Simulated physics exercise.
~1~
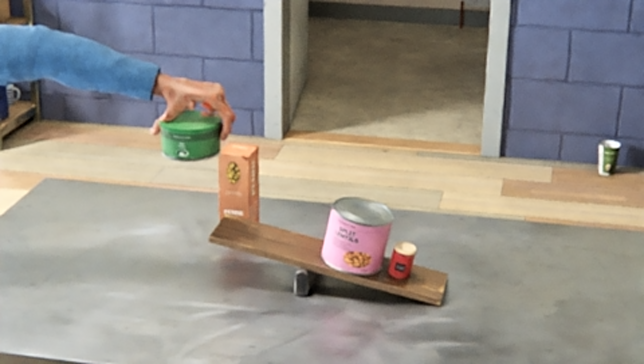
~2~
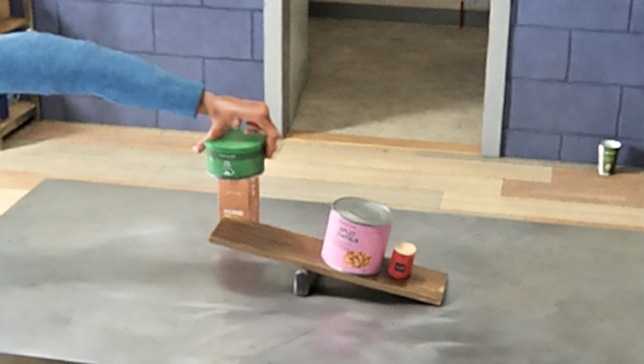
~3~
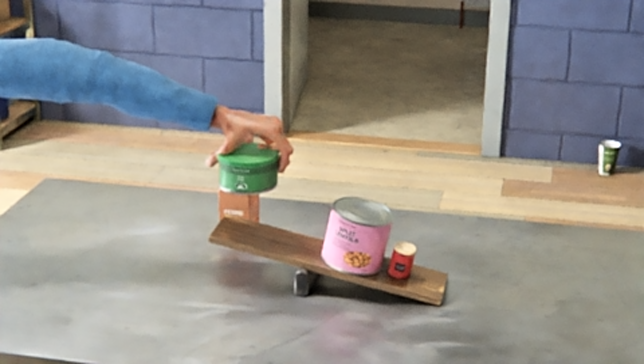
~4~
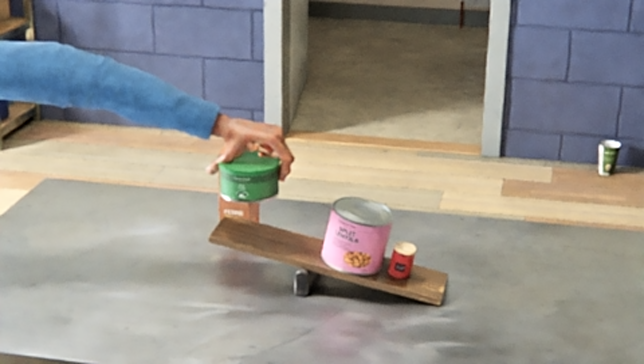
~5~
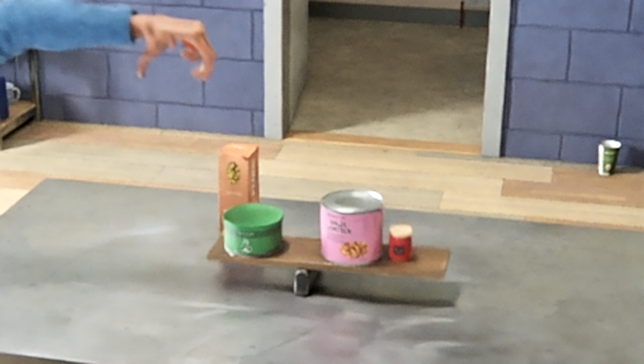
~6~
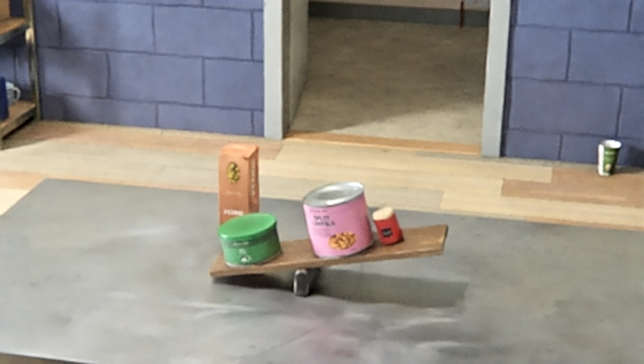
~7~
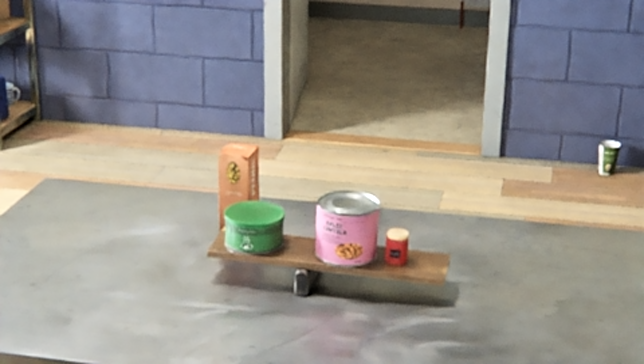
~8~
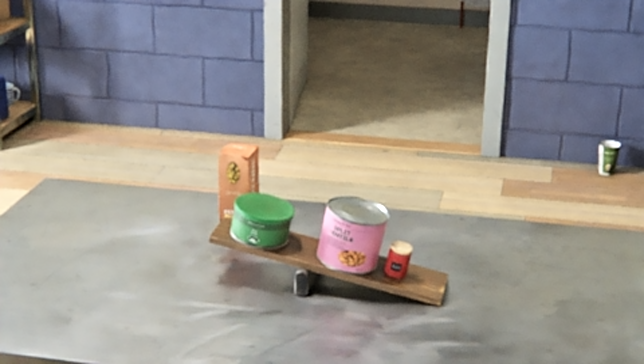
A hand lowered a green tub onto the raised left end of a wooden see-saw holding a pink tub and a red shaker, then let go; the plank tipped left, then swung back and ended with its right end low again, everything still aboard.
